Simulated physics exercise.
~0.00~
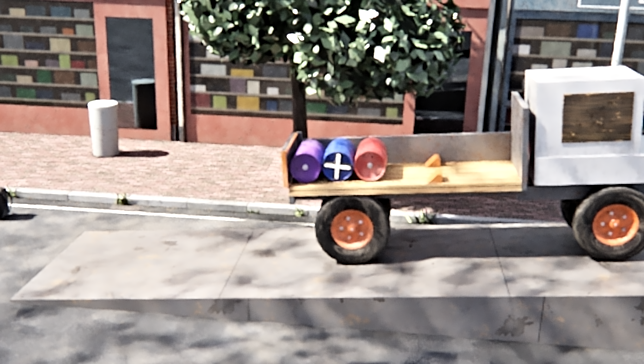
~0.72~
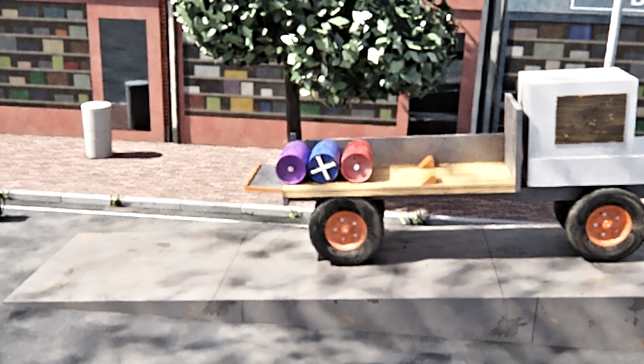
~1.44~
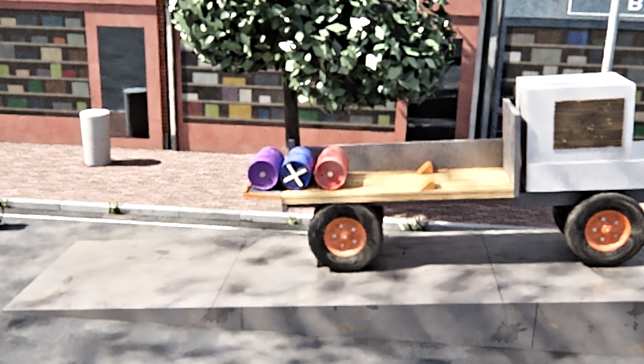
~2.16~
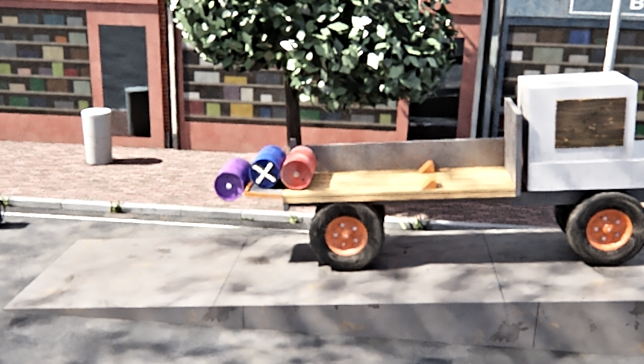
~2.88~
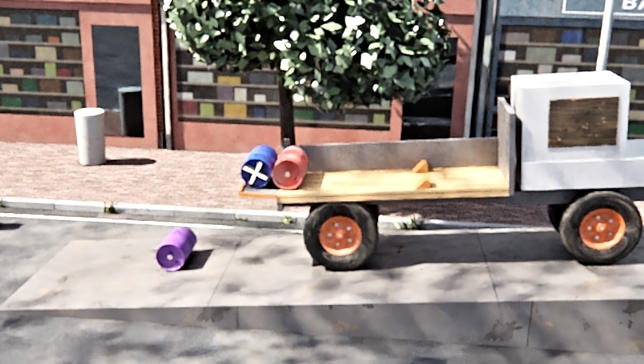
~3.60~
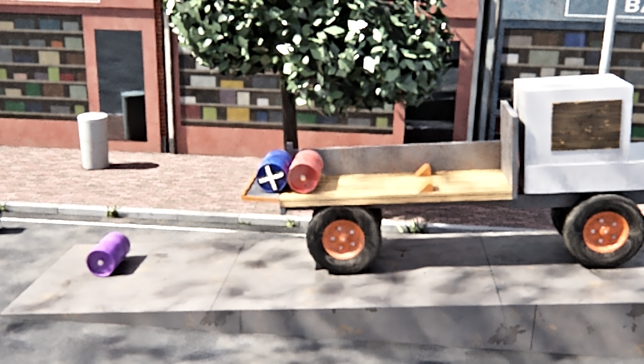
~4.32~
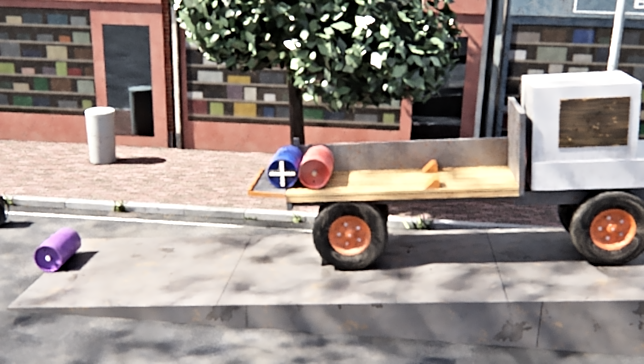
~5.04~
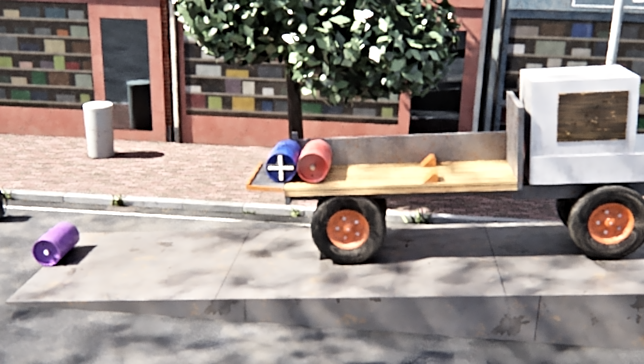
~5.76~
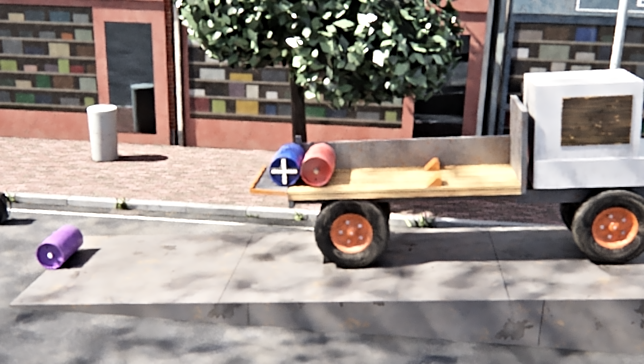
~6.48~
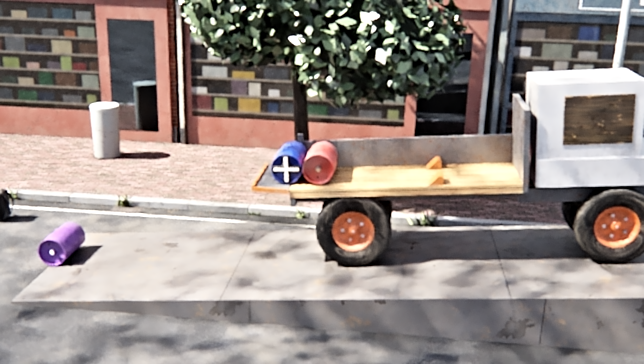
At first, purple, blue and red barrels sit side by side against the raised tailgate of a stopped flatbed truck, the blue one marked with a white cross. The tailgate swings down, and all three roll left toward the open end. The purple barrel goes over the edge and drops to the road, while the blue one stops at the end of the lowered gate with the red one against it. As the purple barrel rolls away left, the other two roll back slightly to the right. All end up still, purple on the road and the pair on the truck.
